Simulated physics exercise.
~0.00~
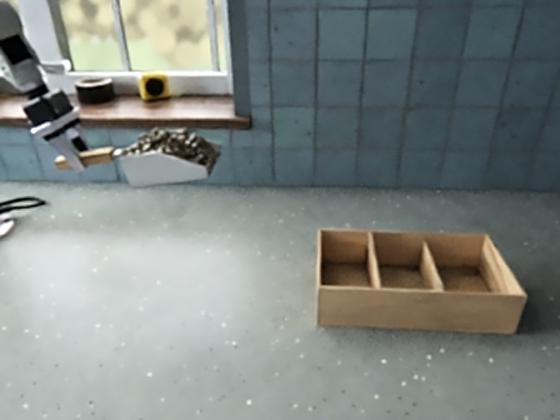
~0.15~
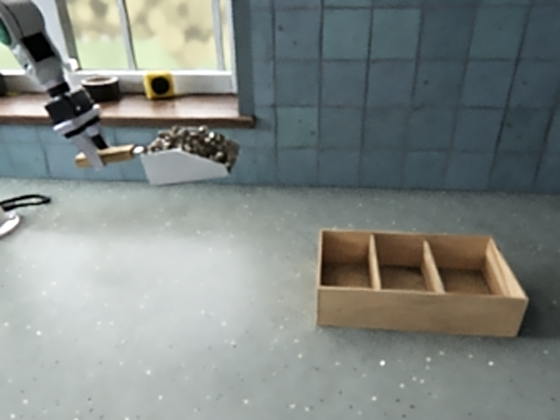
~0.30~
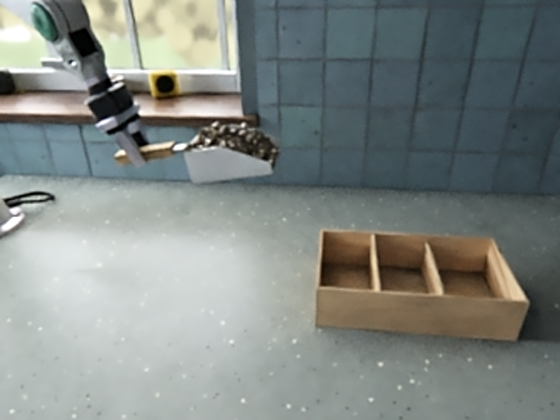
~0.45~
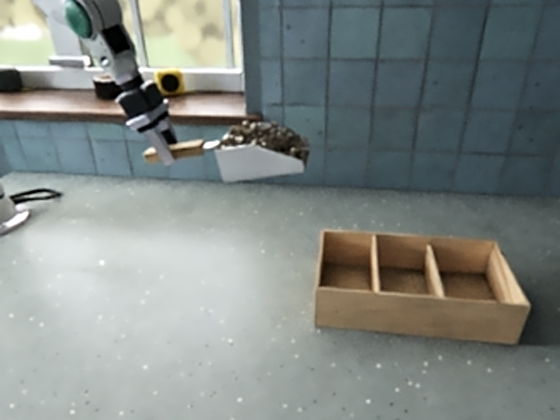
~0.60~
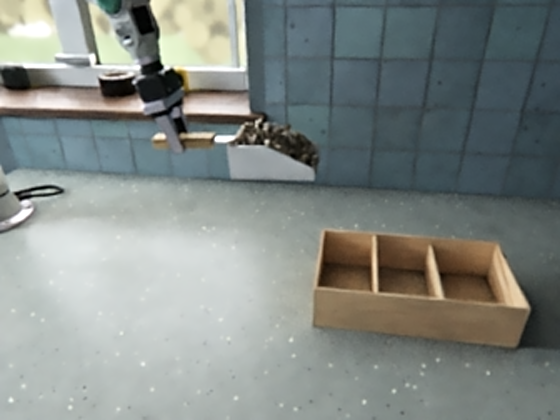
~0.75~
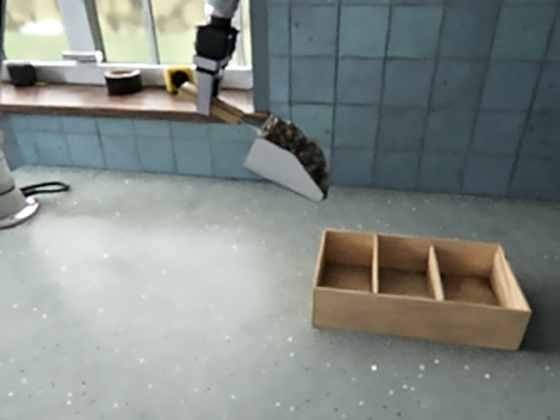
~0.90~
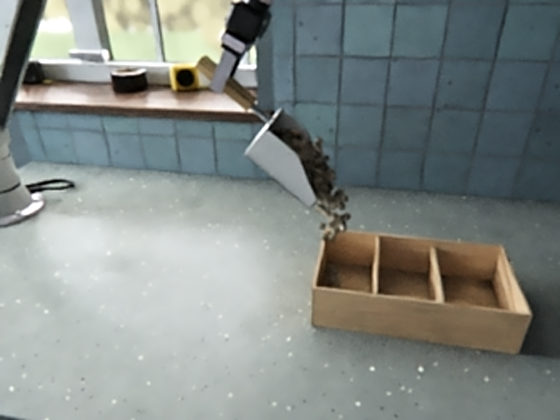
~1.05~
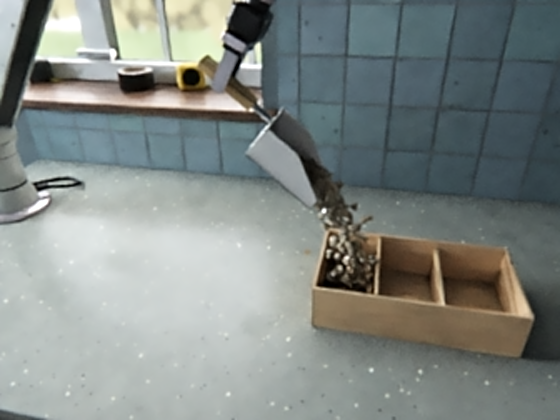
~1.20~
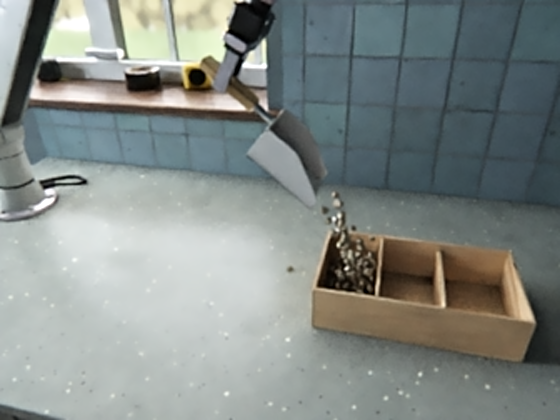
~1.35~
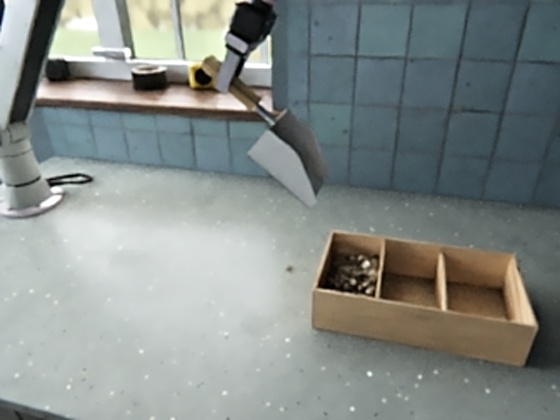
A robot arm at the upper left holds a pale, wooden-handled scoop heaped with small brown pebbles above a speckled grey counter, seen from slightly above. Behind are blue tiles and a window whose wooden sill holds a yellow tape measure, while an open wooden box with three compartments sits at the right. The arm carries the scoop rightward, then tips it forward near the box. Pebbles slide off the front edge and pour into the left compartment. The scoop empties and stays tilted, leaving the pebbles piled there, one stray on the counter and the other compartments empty.
